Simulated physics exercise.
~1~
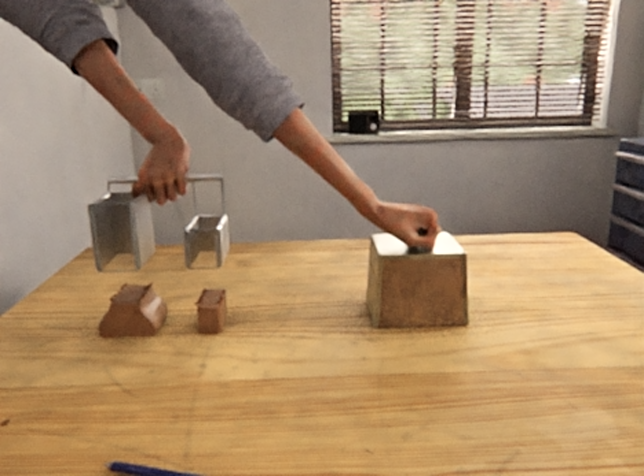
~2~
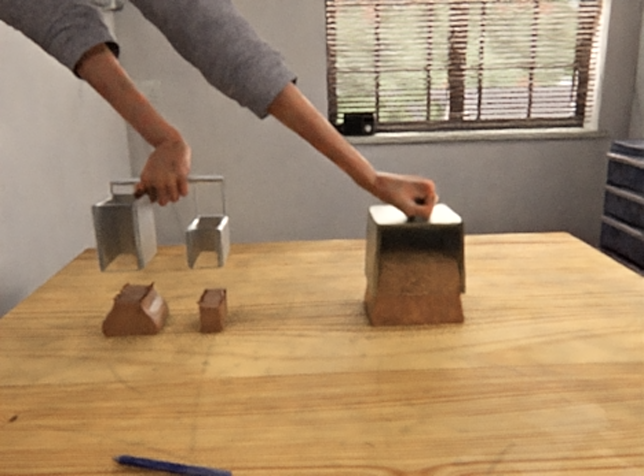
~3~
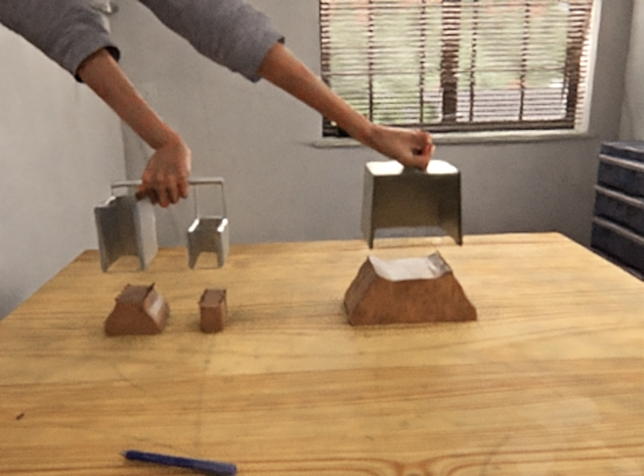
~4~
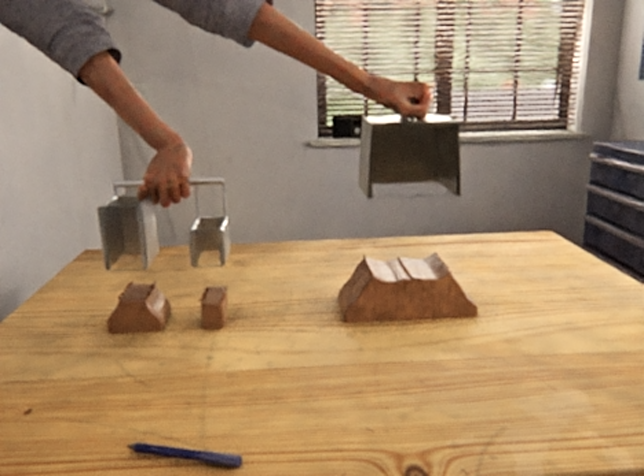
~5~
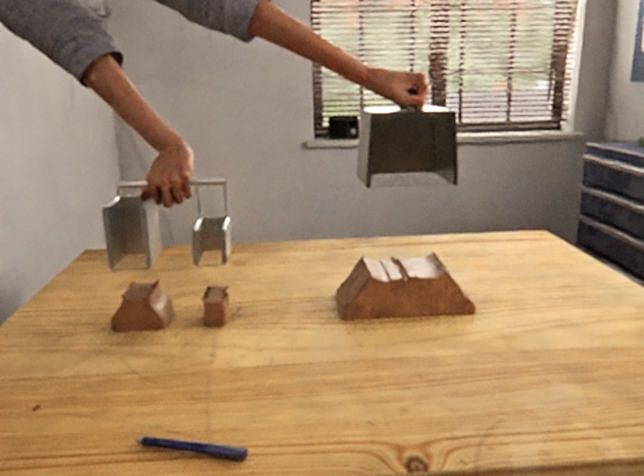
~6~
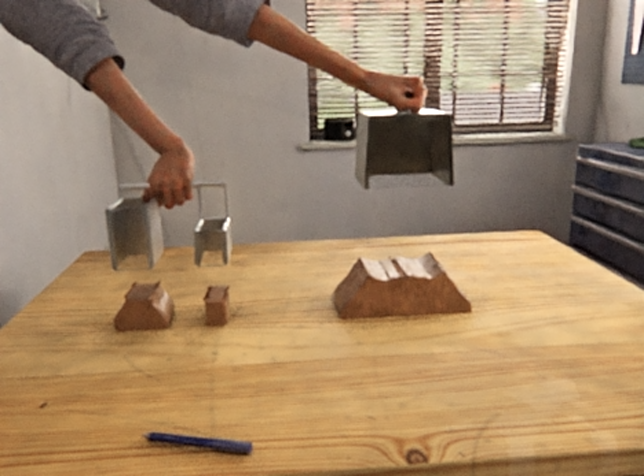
A hand grips an upturned metal tin on the right of a wooden table and draws it straight up, while the other hand holds two smaller joined tins above two small brown blocks on the left. As the tin rises, reddish-brown clay emerges beneath it. Once the rim clears the top, the clay has slumped into a low, wide mound with sloping sides and an uneven, pale top. The tin climbs a little further, then hovers in front of the window. The mound settles slightly and stays standing, clearly shorter than the tin.
